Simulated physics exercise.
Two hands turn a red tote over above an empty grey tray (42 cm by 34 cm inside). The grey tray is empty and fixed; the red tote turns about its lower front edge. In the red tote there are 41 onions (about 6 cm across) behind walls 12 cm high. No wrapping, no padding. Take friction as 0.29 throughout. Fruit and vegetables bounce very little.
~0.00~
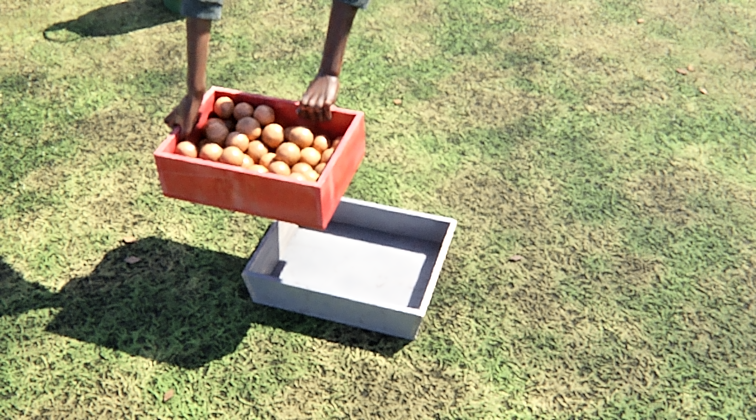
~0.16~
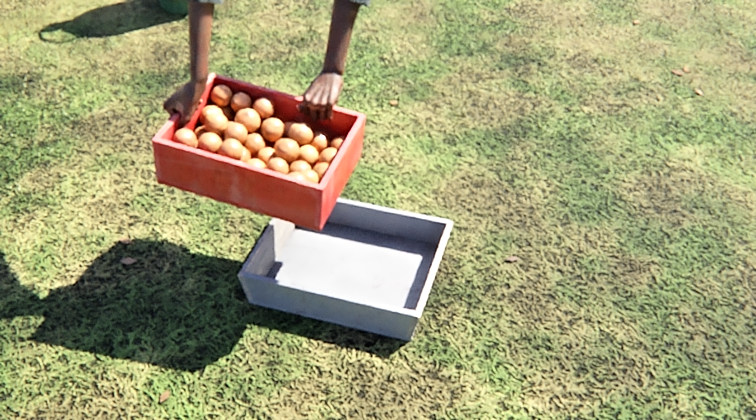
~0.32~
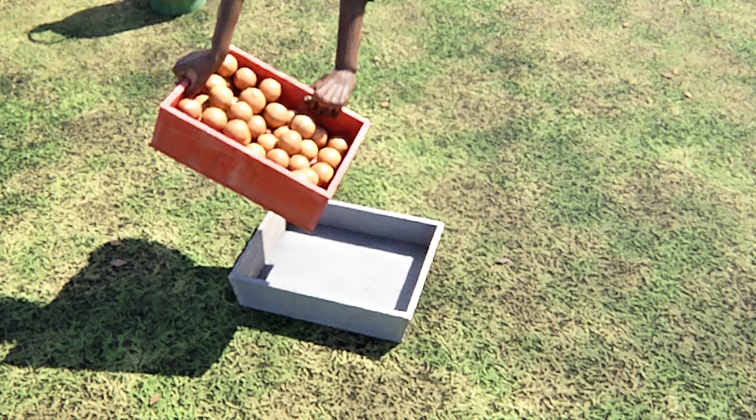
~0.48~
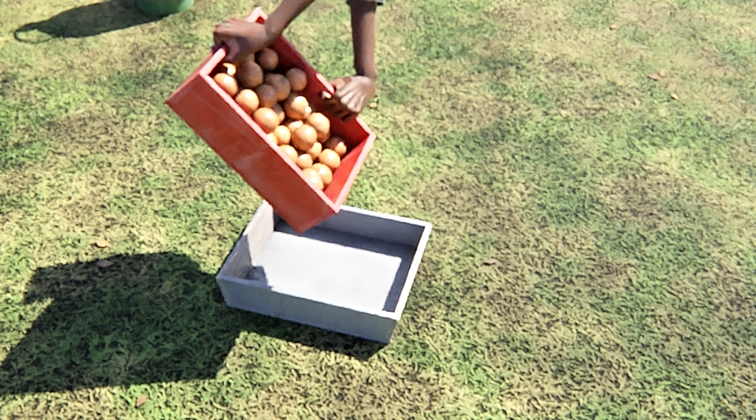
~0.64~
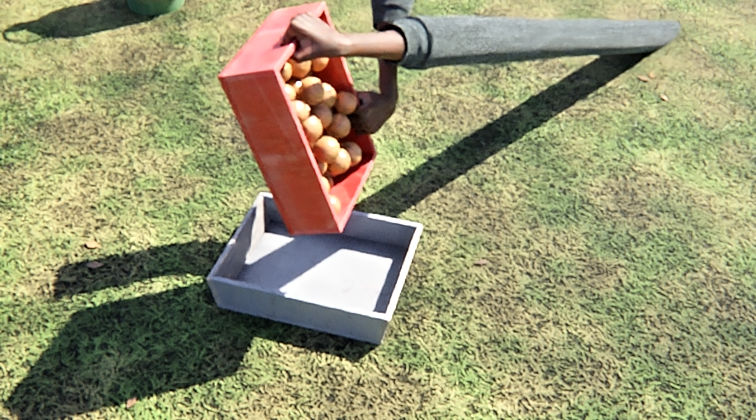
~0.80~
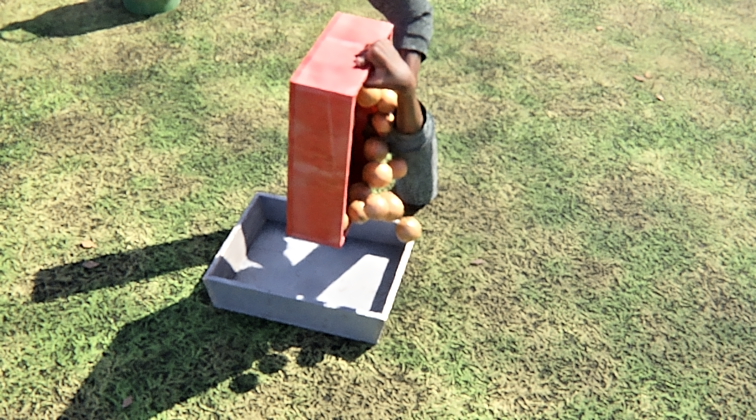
A red tote heaped with round, orange-brown onions is held by two hands above an empty grey tray on sunlit, patchy grass, seen from above at an angle. The hands turn the tote steadily from level until it stands on end, grey sleeves coming into view and shadows shifting across the grass. Several onions then tumble out of its right side, while the view drifts slightly.
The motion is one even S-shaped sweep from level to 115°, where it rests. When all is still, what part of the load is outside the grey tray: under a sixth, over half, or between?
More than half of the onions end outside the grey tray.
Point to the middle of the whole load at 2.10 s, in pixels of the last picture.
Near (539, 322).
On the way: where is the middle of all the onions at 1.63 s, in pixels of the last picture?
Around (511, 323).
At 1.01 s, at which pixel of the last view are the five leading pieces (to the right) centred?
At about (479, 308).
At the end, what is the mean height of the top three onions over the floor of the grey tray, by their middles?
About 3 cm.
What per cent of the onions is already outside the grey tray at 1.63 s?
About 70 per cent.
After 1.01 s, tilt 113°; 16 still in the red tote, 1 in the grey tray, 9 outside the grey tray and 15 in the air.
After 1.27 s, tilt 115°; 7 in the grey tray, 27 outside the grey tray and 7 in the air.
After 1.63 s, tilt 115°; 11 in the grey tray, 29 outside the grey tray and 1 in the air.
Final count (at 2.10 s), 11 in the grey tray and 30 outside the grey tray. Asked share, 30 of 41, 73 per cent.
